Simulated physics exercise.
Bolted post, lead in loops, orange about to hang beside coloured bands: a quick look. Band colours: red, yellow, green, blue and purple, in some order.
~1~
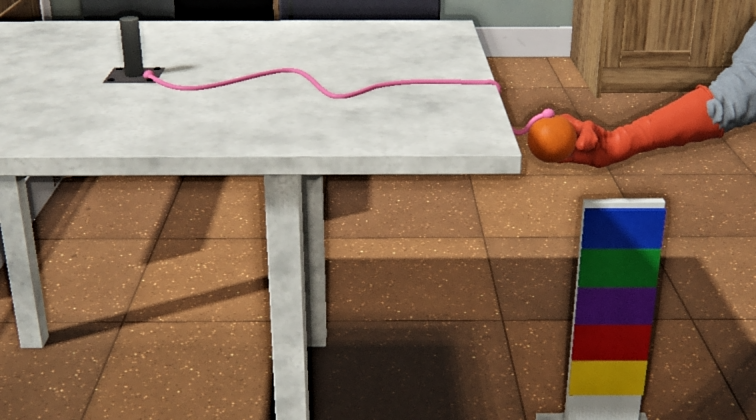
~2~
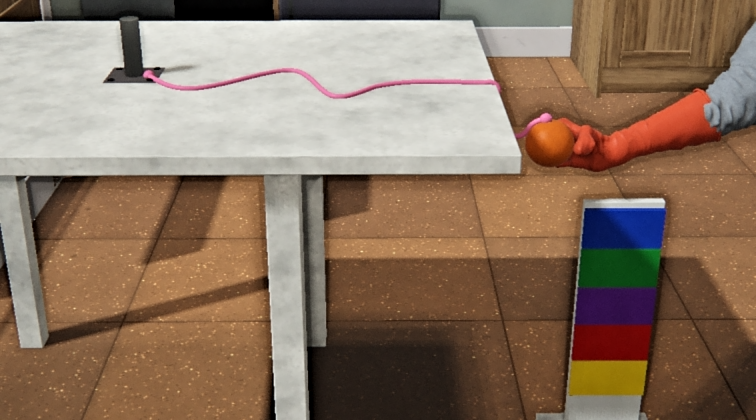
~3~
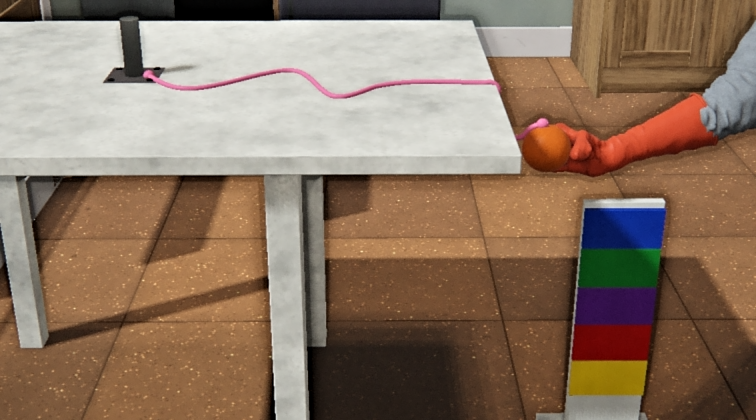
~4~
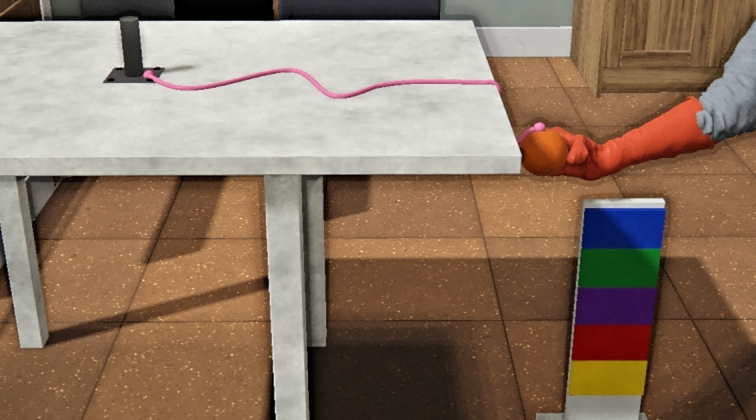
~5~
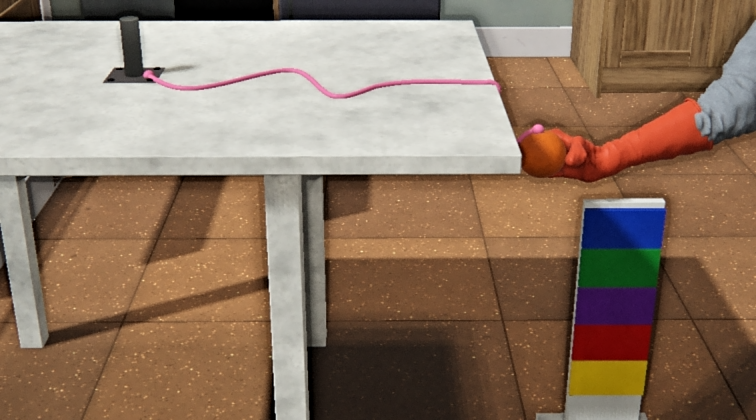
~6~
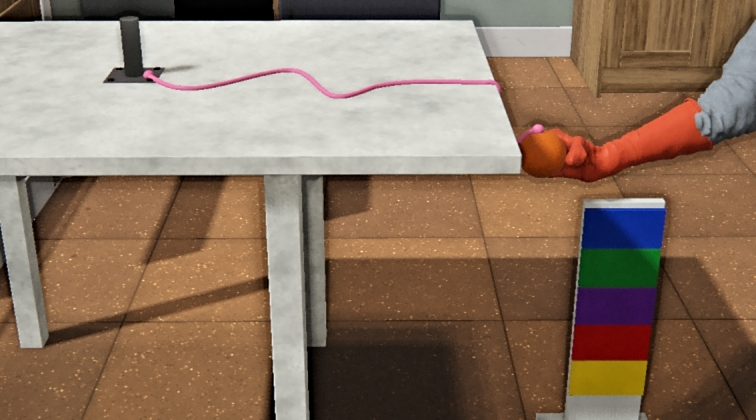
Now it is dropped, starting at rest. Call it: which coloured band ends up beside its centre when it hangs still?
Purple, beside its centre.
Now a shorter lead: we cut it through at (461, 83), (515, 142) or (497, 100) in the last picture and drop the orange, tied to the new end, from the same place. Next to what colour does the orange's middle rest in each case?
Try by try: Higher than all five; green; blue.
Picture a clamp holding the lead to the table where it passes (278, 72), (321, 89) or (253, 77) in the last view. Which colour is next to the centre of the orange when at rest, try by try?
First try green, second try blue, third try green.
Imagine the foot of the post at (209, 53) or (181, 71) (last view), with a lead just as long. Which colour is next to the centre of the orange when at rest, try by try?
First try: Red; second try: Red.
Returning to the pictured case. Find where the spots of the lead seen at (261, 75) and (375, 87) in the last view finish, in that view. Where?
Near (297, 79) and (482, 84).
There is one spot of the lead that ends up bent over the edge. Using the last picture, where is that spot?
That spot is around (388, 85).
Early on, orange near (486, 278); level with green.
Midway, orange near (490, 289); level with purple.
Finally, orange near (493, 296); level with purple. Its centre hangs level with the purple band.
